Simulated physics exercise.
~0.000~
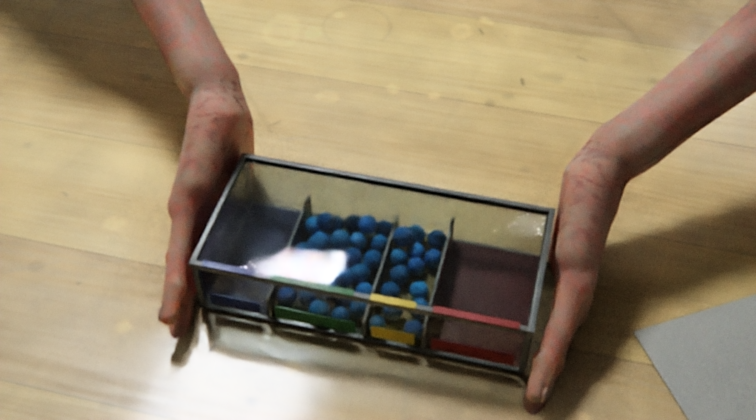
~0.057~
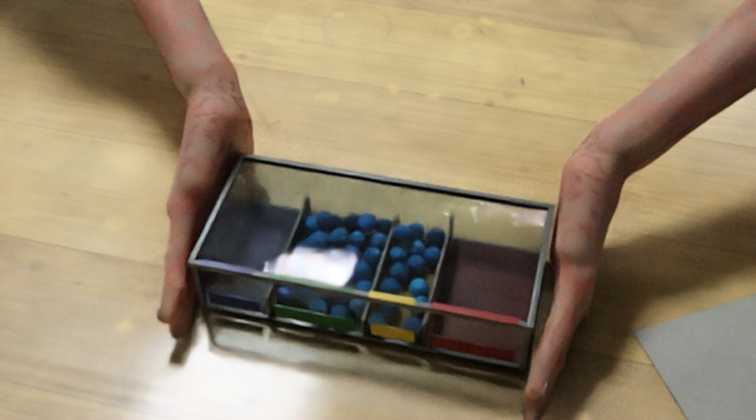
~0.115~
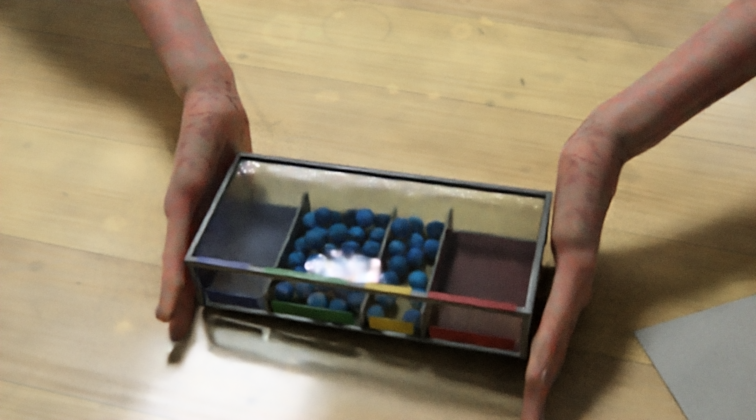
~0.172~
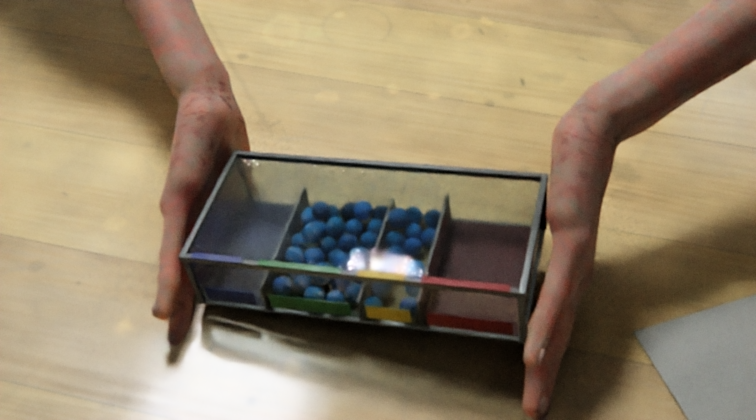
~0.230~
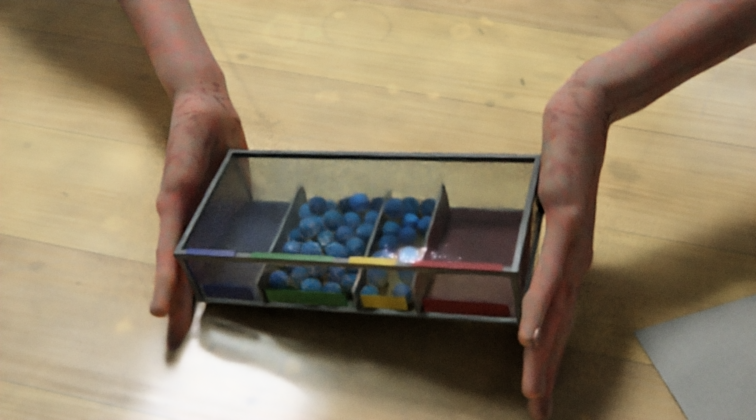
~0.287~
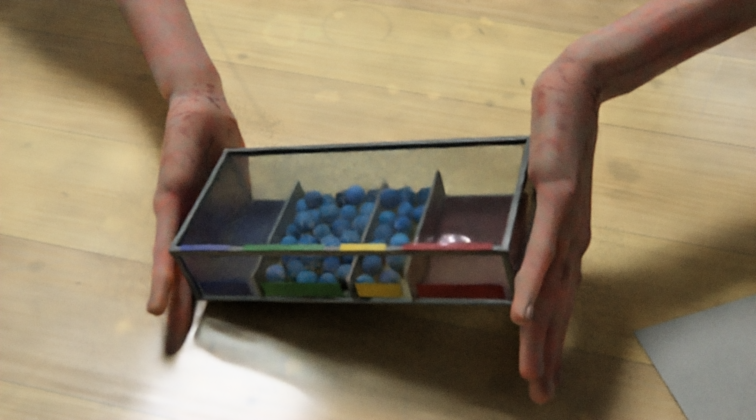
On a wooden floor, two hands tilting a clear-lidded box, its right end rising, blue balls staying in the two middle compartments.
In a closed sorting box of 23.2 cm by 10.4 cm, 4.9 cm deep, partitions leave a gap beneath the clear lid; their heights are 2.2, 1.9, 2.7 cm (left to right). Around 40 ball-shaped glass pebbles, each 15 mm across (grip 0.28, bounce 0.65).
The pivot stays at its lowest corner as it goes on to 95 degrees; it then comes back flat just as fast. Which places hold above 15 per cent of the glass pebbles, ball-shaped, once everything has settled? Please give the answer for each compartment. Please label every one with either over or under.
Labels - red: Under; blue: Over; green: Over; yellow: Under.
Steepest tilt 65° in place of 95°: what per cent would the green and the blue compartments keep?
Then green would hold 65 percent and blue 5 percent.
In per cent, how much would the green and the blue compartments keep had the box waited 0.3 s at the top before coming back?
That would leave green with 30 percent and blue with 70 percent.
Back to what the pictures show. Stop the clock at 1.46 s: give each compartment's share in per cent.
Red 0, blue 15, green 55, yellow 30.
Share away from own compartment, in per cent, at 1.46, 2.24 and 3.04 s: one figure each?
Estimates: 15 / 80 / 80.
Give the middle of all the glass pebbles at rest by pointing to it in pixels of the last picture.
After settling, the middle sits near (265, 239).
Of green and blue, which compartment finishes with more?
Go with blue, that one ends with more.
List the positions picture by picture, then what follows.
In the first picture, box tilt 0 degrees, front corners at (196, 262) and (528, 328); green 70 %, yellow 30 %.
In the second picture, box tilt 1 degrees, front corners at (195, 261) and (528, 324).
In the third picture, box tilt 4 degrees, front corners at (192, 259) and (525, 310), lowest corner left back.
In the fourth picture, box tilt 8 degrees, front corners at (187, 255) and (520, 291), lowest corner left back.
In the fifth picture, box tilt 12 degrees, front corners at (181, 252) and (512, 270), lowest corner left back.
In the sixth picture, box tilt 16 degrees, front corners at (176, 249) and (503, 248), lowest corner left back; green 70 %, yellow 30 %. Its pace works out near 70 degrees a second.
After 1.46 s, tilt 95 degrees; blue 15 %, green 55 %, yellow 30 %.
After 2.24 s, tilt 42 degrees; blue 70 %, green 30 %.
Then, at 3.04 s, tilt 0 degrees; blue 75 %, green 25 %.
In the end, at 3.8 s, red 0 %, blue 75 %, green 25 %, yellow 0 %.
